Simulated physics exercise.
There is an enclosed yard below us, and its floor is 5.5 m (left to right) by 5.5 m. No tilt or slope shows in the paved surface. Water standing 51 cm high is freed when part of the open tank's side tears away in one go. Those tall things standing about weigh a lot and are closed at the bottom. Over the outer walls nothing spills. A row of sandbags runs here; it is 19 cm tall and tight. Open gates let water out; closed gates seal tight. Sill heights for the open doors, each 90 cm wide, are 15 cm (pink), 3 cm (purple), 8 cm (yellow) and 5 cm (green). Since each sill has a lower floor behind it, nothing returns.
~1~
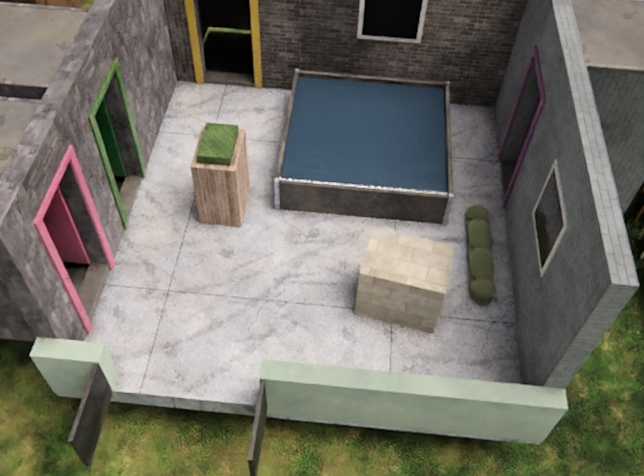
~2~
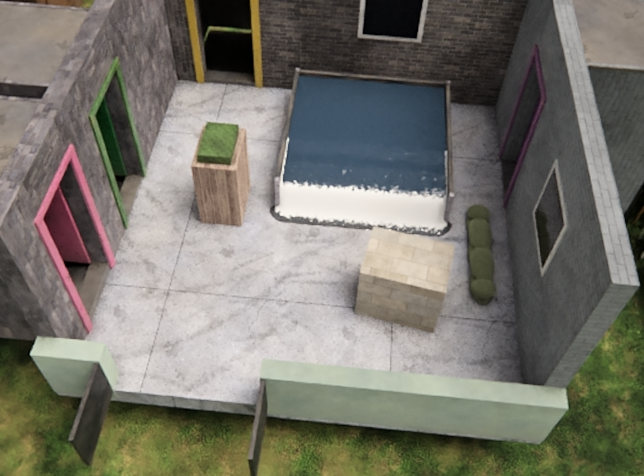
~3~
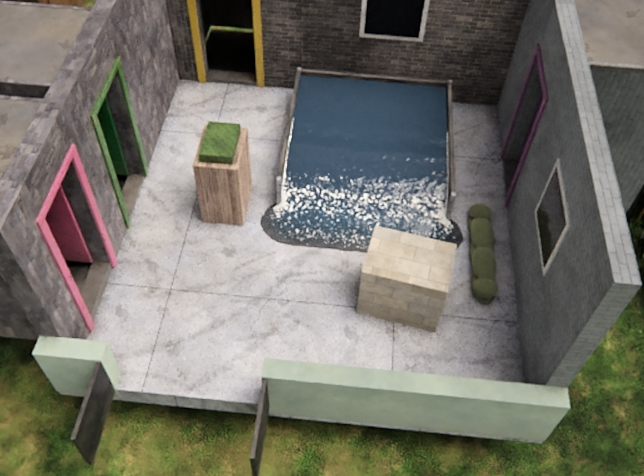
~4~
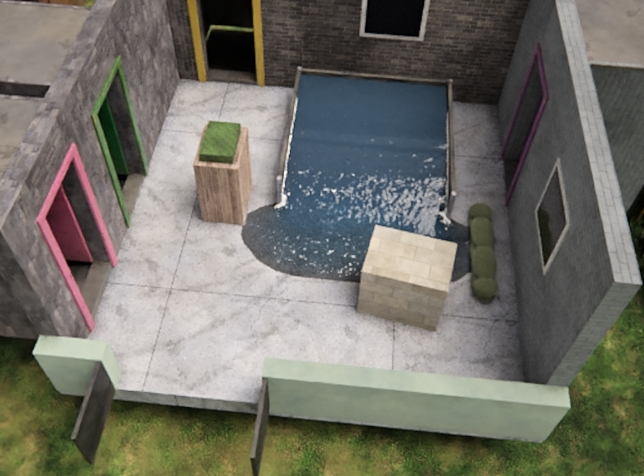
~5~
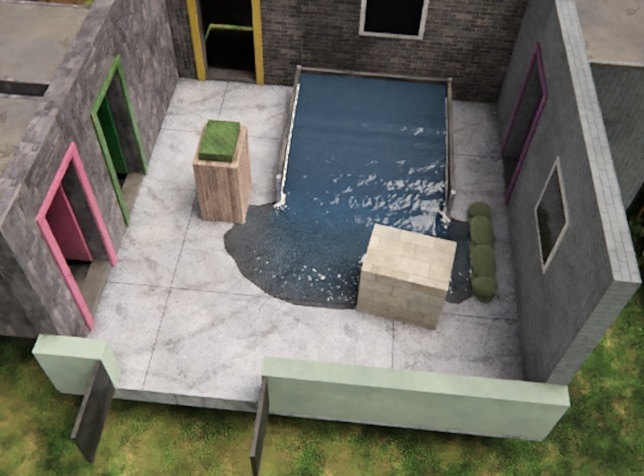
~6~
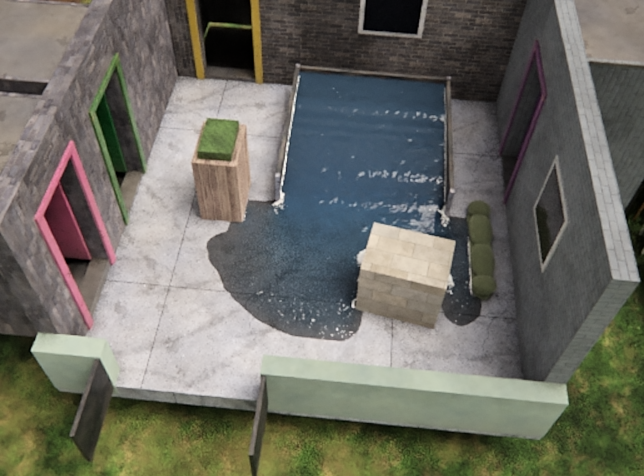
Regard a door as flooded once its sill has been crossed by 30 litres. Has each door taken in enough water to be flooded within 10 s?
At the pink door the total will be lower than the limit; at the purple door the total will be higher than the limit; at the yellow door the total will be lower than the limit; at the green door the total will be lower than the limit.
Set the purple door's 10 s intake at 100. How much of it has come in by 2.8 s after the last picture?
By then it's near 0% of the total.
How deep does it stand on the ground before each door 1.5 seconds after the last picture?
In cm: Pink 0, purple 0, yellow 0, green 0.
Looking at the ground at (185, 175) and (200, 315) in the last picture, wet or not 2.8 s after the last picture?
Untouched, soaked.
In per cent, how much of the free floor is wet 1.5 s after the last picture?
Wet share: About 55 %.
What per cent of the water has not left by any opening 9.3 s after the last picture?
I'd put it at some 64 percent still there.
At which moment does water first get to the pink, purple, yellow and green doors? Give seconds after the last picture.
Arrival times: Pink 1.6 seconds, purple 1.8 seconds, yellow 5.5 seconds, green 3.6 seconds.
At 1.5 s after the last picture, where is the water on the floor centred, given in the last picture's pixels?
It lies at roughly (362, 219) in pixels.
Then, 0.7 s after the last picture water covers 40 % of the floor and is deepest (37 cm) near (377, 261); pink door not reached, purple door not reached, yellow door not reached, green door not reached.
Then, 1.5 s after the last picture water covers 55 % of the floor and is deepest (34 cm) near (467, 269); pink door not reached, purple door not reached, yellow door not reached, green door not reached.
Then, 2.8 s after the last picture water covers 65 % of the floor and is deepest (24 cm) near (444, 400); pink door 15 cm at the sill, 0 L in, purple door 4 cm at the sill, 0 L in, yellow door not reached, green door not reached.
Then, 5.3 s after the last picture water covers 80 % of the floor and is deepest (16 cm) near (450, 141); pink door 12 cm at the sill, 2 L in, purple door 4 cm at the sill, 4 L in, yellow door not reached, green door 5 cm at the sill, 0 L in.
Then, 9.3 s after the last picture water covers 95 % of the floor and is deepest (11 cm) near (287, 112); pink door 8 cm at the sill, 2 L in, purple door 8 cm at the sill, 52 L in, yellow door 11 cm at the sill, 5 L in, green door 6 cm at the sill, 7 L in.
